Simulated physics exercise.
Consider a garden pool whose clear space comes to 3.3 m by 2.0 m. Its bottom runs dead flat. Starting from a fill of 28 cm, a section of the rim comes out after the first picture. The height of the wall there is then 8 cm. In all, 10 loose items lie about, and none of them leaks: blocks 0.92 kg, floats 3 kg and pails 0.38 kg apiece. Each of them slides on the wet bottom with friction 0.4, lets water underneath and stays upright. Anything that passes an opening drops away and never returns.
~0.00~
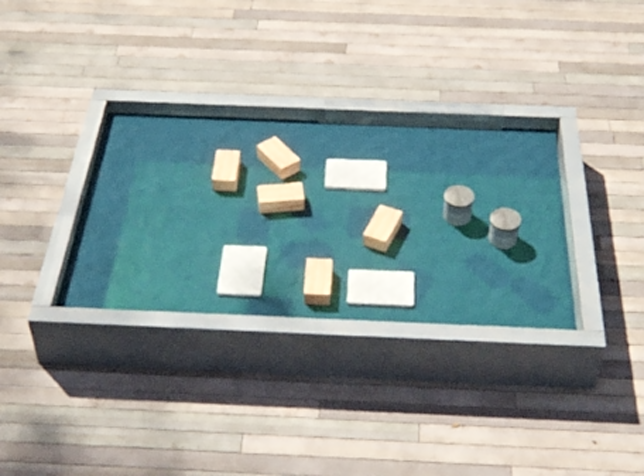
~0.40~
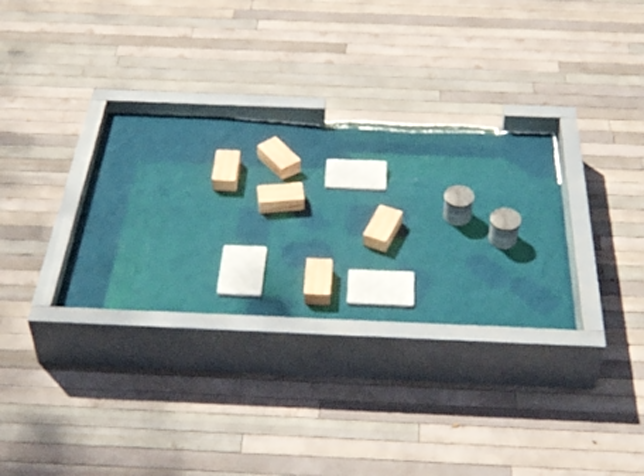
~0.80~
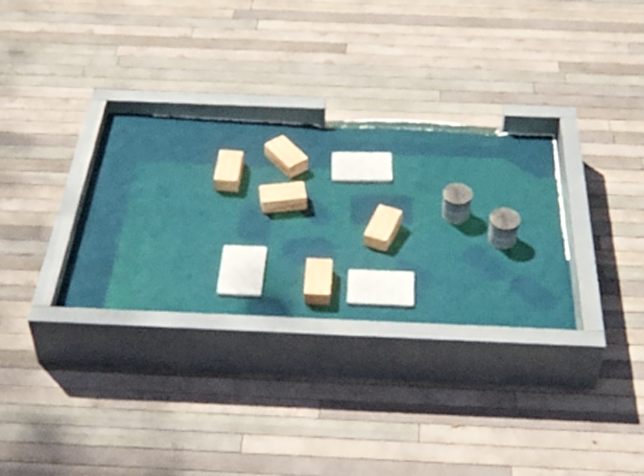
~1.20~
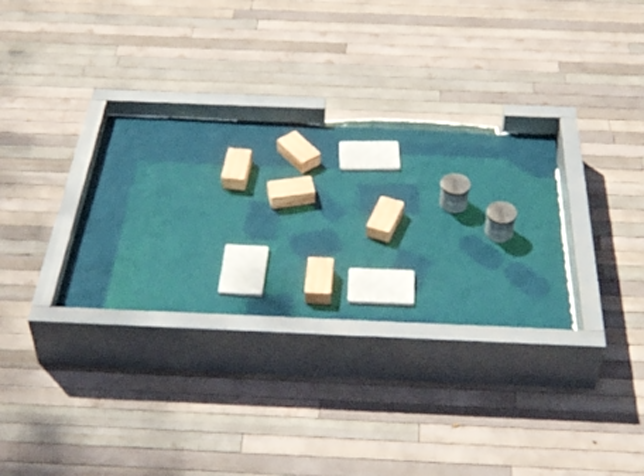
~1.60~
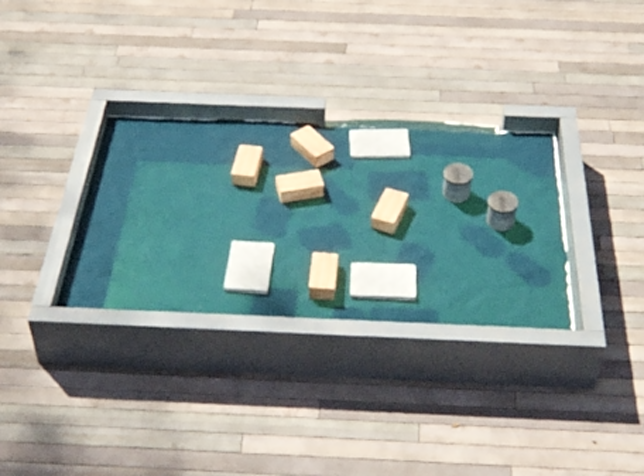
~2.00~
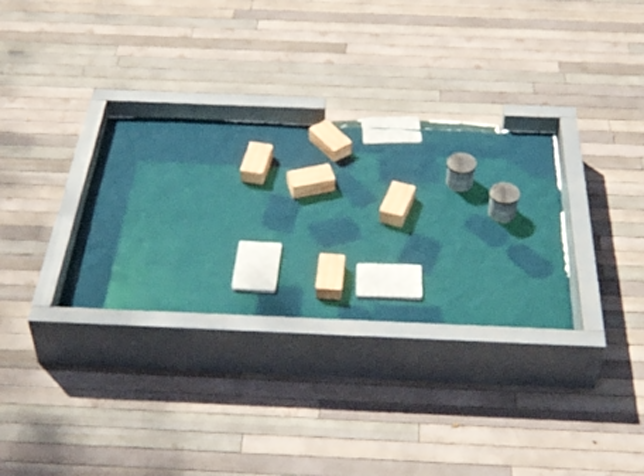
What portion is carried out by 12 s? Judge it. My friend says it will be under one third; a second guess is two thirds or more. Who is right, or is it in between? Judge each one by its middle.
The second guess is right.
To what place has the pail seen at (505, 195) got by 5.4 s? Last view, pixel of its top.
(493, 159) or so.
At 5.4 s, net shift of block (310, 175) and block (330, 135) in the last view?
So the first one has shifted 100 cm and the other is gone out.
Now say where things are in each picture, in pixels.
The first picture shows a float at (356, 174) floats; a block at (278, 153) floats; about 1830 L in view; 0 of 10 have shifted.
The second picture shows a float at (356, 174) floats; a block at (279, 153) floats; 28 cm deep round most things; 0 of 10 have shifted.
The third picture shows a float at (362, 166) floats, 13 cm from its start; a block at (286, 151) floats, 7 cm from its start; 27 cm deep round most things; 3 of 10 have shifted.
The fourth picture shows a float at (370, 155) floats, 25 cm from its start; a block at (299, 147) floats, 17 cm from its start; about 1700 L in view; 7 of 10 have shifted.
The fifth picture shows a float at (380, 142), afloat, 40 cm from its start; a block at (312, 141) floats, 28 cm from its start; 25 cm deep round most things; 10 of 10 have shifted.
The sixth picture shows a float at (392, 130) floats, 59 cm from its start; a block at (330, 135) floats, 43 cm from its start; about 1590 L in view; 10 of 10 have shifted.
After 2.8 s 1 of 10 are out; 9 afloat.
After 5.4 s 3 of 10 are out; 7 afloat.
After 8.0 s 6 of 10 are out; 4 afloat.
After 12.0 s 7 of 10 are out; 3 afloat.
